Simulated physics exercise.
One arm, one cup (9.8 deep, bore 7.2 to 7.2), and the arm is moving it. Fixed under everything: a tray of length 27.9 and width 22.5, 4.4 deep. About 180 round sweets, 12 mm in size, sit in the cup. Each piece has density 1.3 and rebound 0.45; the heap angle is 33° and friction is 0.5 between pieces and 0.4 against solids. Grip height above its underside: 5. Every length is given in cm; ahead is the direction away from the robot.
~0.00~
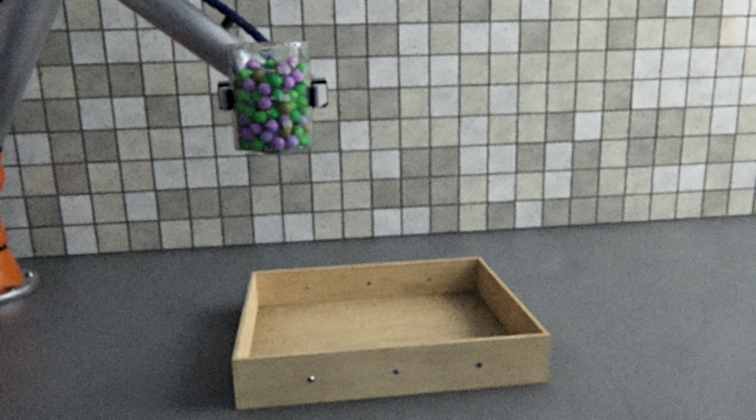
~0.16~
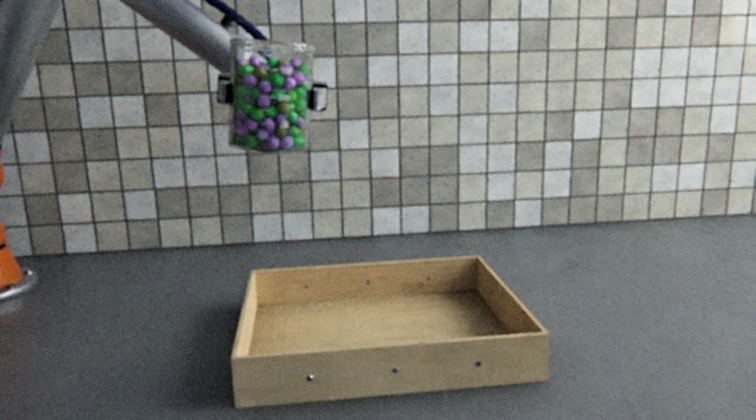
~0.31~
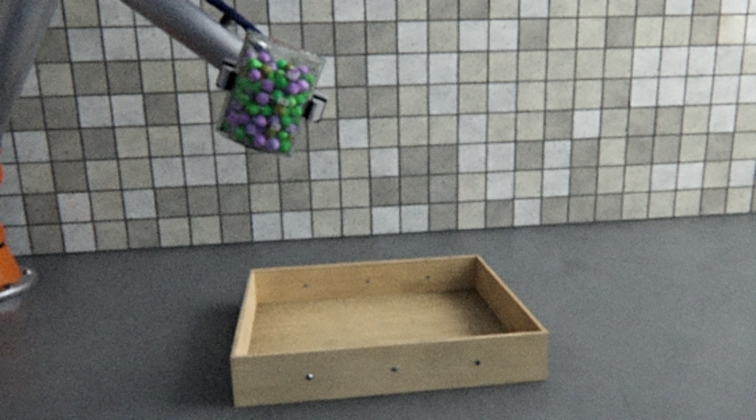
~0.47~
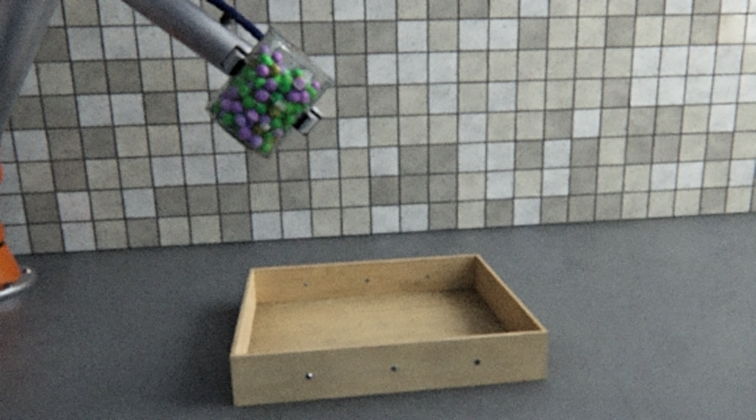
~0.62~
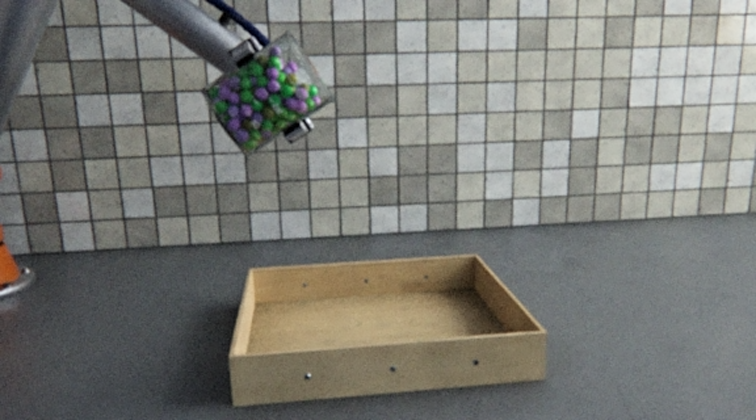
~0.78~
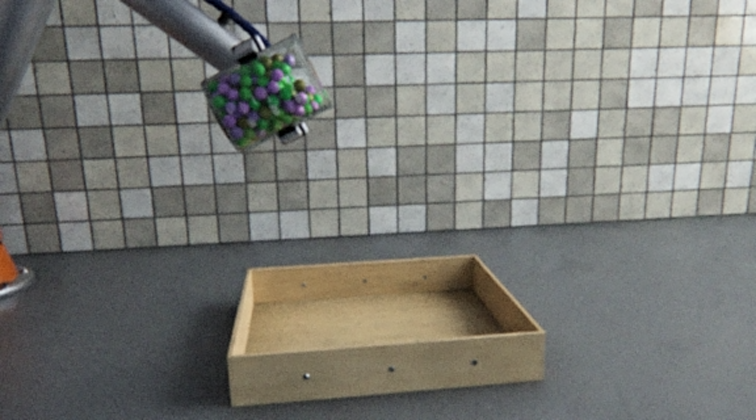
Robot arm holding a clear cup of green and purple balls above an empty wooden tray, steadily tilting it to the right.
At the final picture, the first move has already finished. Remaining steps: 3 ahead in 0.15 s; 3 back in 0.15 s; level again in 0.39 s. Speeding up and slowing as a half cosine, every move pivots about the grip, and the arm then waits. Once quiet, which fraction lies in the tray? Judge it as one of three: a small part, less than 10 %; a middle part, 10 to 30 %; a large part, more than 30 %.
A small part, less than 10 %.
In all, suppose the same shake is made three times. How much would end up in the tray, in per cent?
About 5 per cent, then.
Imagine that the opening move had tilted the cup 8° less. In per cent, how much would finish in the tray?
Expected: Around 0 %.
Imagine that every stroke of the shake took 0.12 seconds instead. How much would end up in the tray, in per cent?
The share would be near 5 %.
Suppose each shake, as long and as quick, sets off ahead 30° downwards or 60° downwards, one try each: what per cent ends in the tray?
First try some 0 %, second try some 0 %.
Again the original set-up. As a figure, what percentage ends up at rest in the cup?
95 percent.
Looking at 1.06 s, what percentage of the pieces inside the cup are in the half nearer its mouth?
Roughly 45 %.
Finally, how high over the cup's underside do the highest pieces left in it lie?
About 9.5 cm.
After 1.06 s, tilted 65° forward, highest piece 30 above the table; 184 in the cup, 1 in flight or on a rim.
After 1.33 s, tilted 18° forward, highest piece 30 above the table; 179 in the cup, 4 in the tray, 2 in flight or on a rim.
After 1.67 s, level, highest piece 30 above the table; 179 in the cup, 6 in the tray.
After 2.72 s, level, highest piece 30 above the table; 179 in the cup, 6 in the tray.
At rest, 179 in the cup, 6 in the tray. That is 3 % in the tray.
